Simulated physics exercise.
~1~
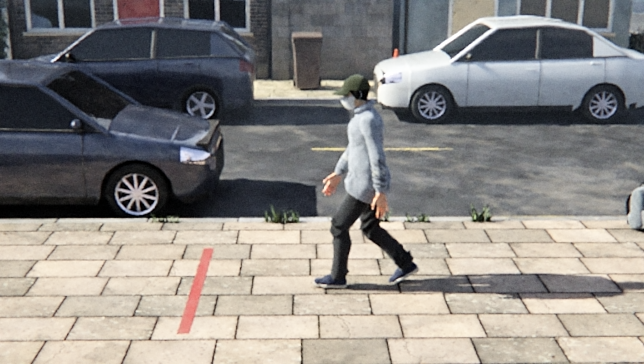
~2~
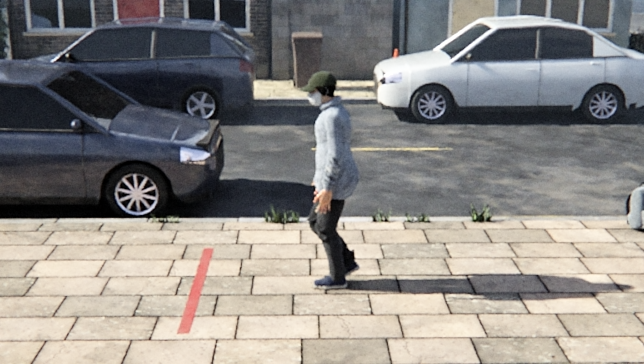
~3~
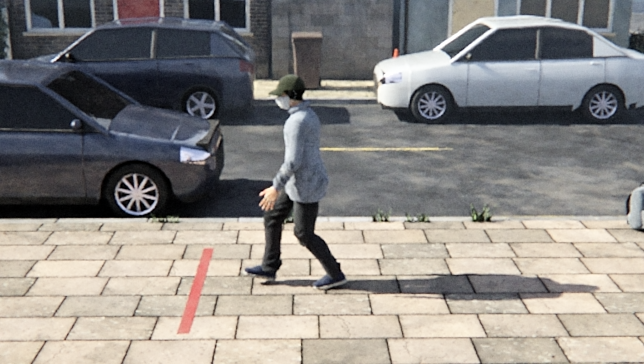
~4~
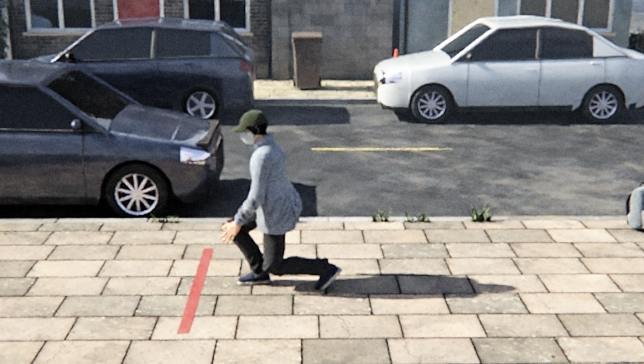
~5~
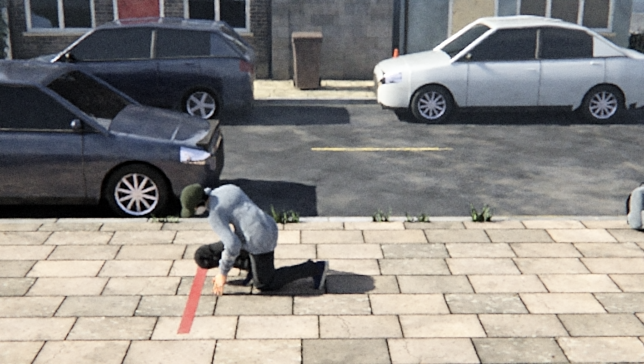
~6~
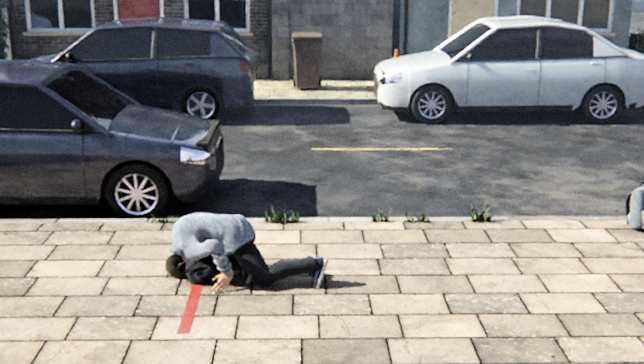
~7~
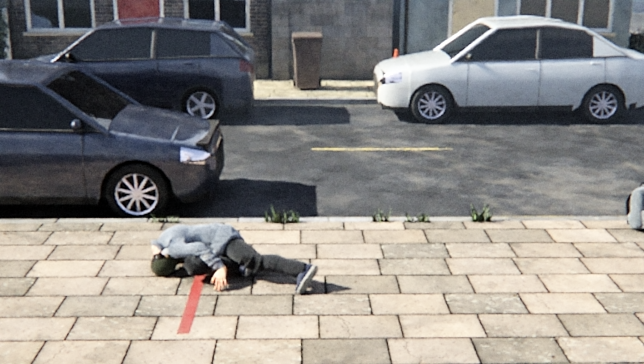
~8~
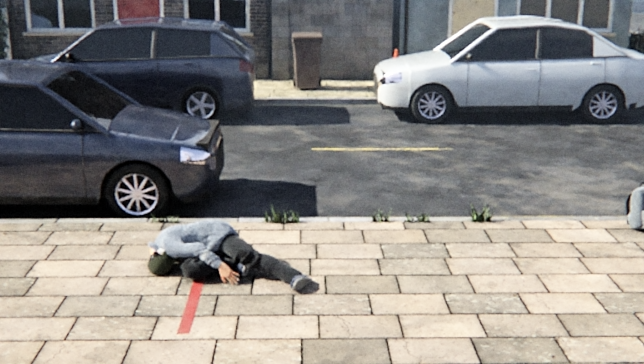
A person in a cap walks left, drops down and collapses across the red tape.
